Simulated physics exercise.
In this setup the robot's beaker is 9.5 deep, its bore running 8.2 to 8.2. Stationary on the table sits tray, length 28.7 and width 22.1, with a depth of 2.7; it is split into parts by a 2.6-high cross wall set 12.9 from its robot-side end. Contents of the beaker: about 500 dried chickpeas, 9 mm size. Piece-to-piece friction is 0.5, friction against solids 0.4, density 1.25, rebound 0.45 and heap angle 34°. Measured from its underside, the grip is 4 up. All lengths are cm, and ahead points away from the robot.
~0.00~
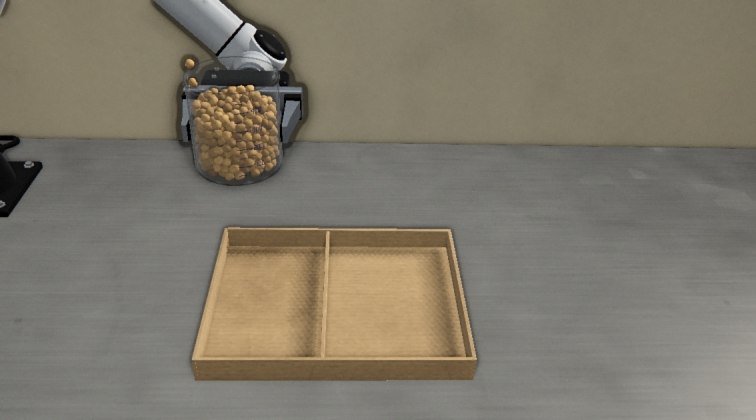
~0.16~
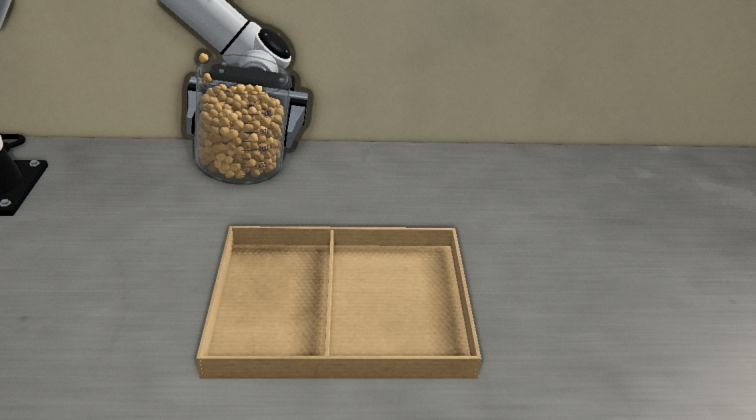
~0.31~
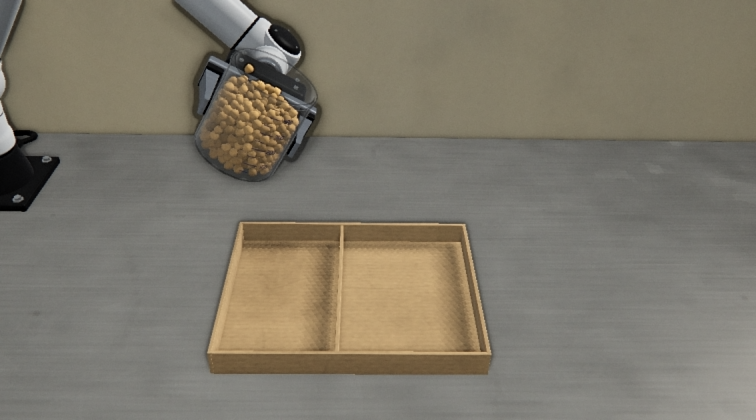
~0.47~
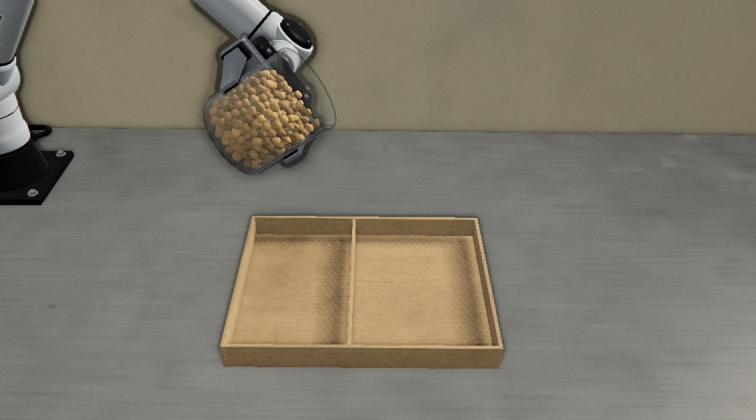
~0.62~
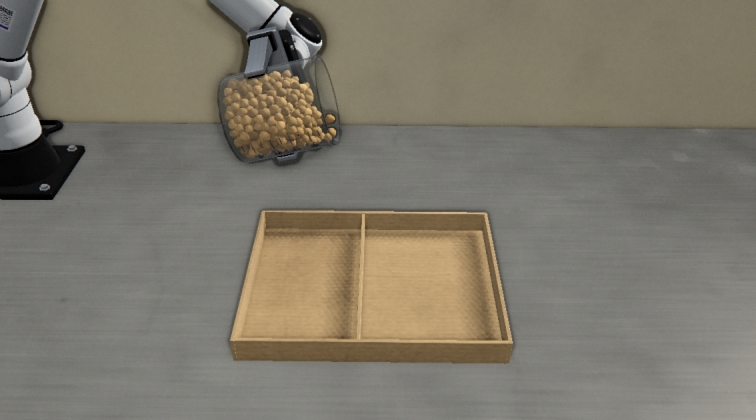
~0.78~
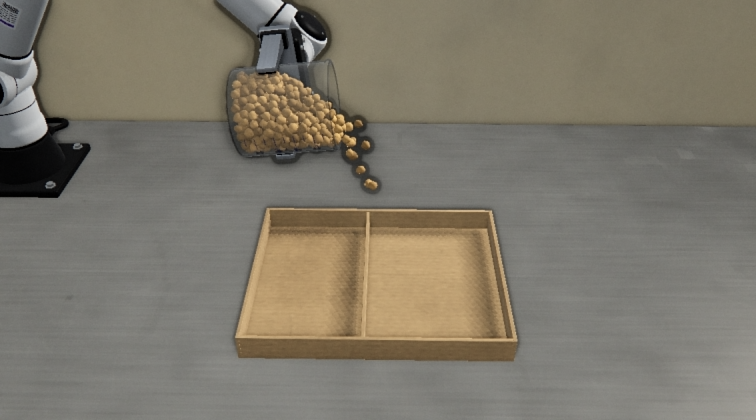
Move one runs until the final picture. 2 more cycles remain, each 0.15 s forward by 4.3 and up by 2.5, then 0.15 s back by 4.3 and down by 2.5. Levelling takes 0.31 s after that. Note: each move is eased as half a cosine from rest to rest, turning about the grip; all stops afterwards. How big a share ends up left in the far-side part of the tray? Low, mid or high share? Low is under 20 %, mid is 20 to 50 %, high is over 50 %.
A high share.
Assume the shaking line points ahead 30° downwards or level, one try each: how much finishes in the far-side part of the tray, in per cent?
40 and 60 %.
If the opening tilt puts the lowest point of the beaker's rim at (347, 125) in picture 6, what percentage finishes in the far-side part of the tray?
Result: Approximately 40 %.
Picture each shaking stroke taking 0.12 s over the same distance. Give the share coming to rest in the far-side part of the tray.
I'd expect close to 85 in a hundred.
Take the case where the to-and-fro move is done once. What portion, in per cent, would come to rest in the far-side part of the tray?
I'd expect close to 50 per cent then.
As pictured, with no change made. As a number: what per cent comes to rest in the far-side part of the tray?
Close to 70 in a hundred.
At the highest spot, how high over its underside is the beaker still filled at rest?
It reaches close to 3.5 cm in the end.
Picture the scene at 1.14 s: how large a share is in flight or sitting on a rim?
Reading at that time: Some 31 per cent.
After 1.14 s, tilted 84° forward, highest piece 25 above the table; 234 in the beaker, 109 in the far-side part, 155 in flight or on a rim.
After 1.51 s, tilted 53° forward, highest piece 25 above the table; 349 in the far-side part, 106 in the beaker, 30 in the robot-side part, 4 on the table or floor, 9 in flight or on a rim.
After 1.89 s, level, highest piece 23 above the table; 356 in the far-side part, 106 in the beaker, 32 in the robot-side part, 4 on the table or floor.
After 2.94 s, level, highest piece 23 above the table; 356 in the far-side part, 106 in the beaker, 32 in the robot-side part, 4 on the table or floor.
In the end, 356 in the far-side part, 106 in the beaker, 32 in the robot-side part, 4 on the table or floor. That is 71 % in the far-side part of the tray.
